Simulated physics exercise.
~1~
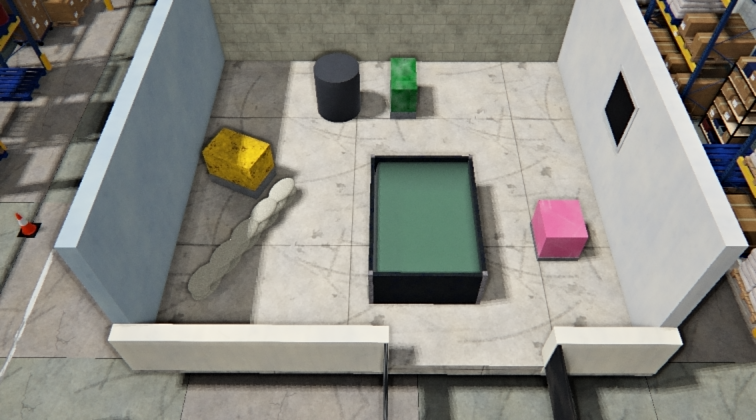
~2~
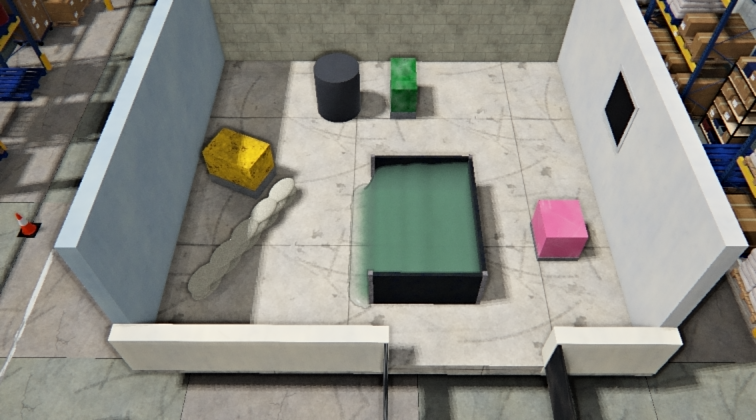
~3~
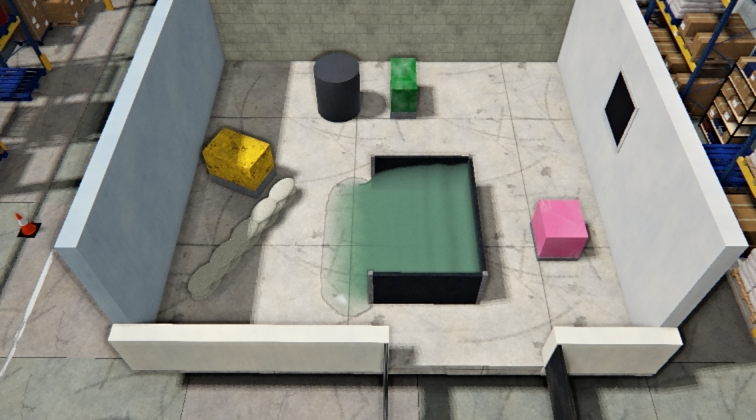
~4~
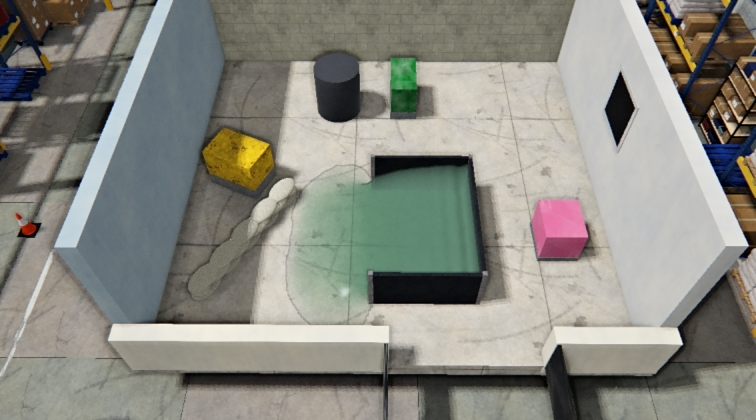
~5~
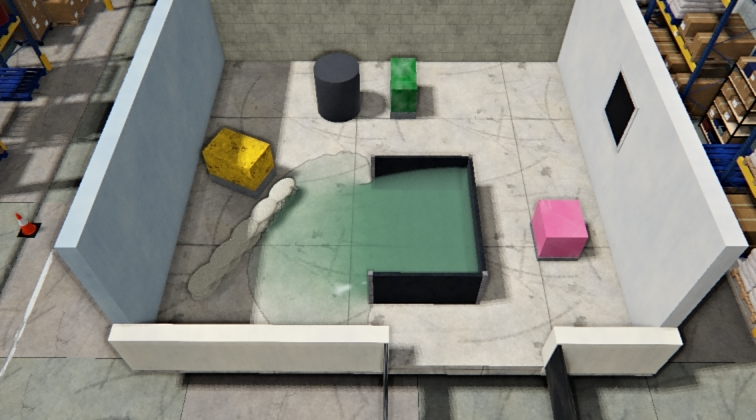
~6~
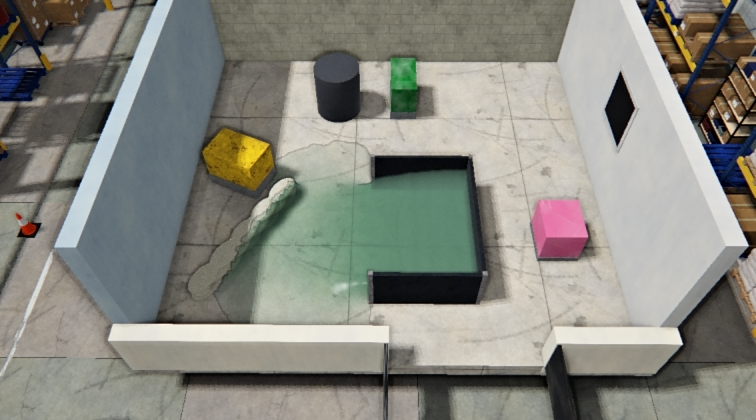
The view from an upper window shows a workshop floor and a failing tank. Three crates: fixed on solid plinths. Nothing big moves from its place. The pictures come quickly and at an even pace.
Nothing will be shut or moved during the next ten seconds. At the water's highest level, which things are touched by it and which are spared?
Result: The yellow crate is hit by the water; the green crate is spared; the pink crate is spared.
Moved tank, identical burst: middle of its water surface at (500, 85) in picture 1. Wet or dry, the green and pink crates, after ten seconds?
Green: Overtopped; pink: Not reached.
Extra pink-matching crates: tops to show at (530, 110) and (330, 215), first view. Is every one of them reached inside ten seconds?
Taking them in order, the first is untouched and the second is flooded.
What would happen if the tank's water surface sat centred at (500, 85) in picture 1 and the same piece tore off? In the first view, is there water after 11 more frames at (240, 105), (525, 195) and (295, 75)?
First drenched; next unwetted; last drenched.
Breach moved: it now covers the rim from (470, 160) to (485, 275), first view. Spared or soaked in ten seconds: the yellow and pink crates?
First the yellow crate: It is never reached; then the pink crate: It gets reached.
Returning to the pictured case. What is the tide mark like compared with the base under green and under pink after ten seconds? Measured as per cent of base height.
Roughly 80 percent, then 60 percent.
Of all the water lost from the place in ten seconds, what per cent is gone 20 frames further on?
Near 0 in a hundred.
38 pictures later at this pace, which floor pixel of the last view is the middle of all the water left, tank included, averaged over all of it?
Roughly (332, 193) in the last picture.
A moment on, water covers 30 % of the floor; the yellow crate water round its plinth, the green crate not reached, the pink crate not reached.
Next, water covers 35 % of the floor; the yellow crate water round its plinth, the green crate not reached, the pink crate not reached.
Then, water covers 50 % of the floor; the yellow crate water round its plinth, the green crate water round its plinth, the pink crate not reached.
Later, water covers 70 % of the floor; the yellow crate water round its plinth, the green crate water round its plinth, the pink crate water round its plinth.
In the end, water covers 95 % of the floor; the yellow crate was topped, the green crate stayed above the water, the pink crate stayed above the water.
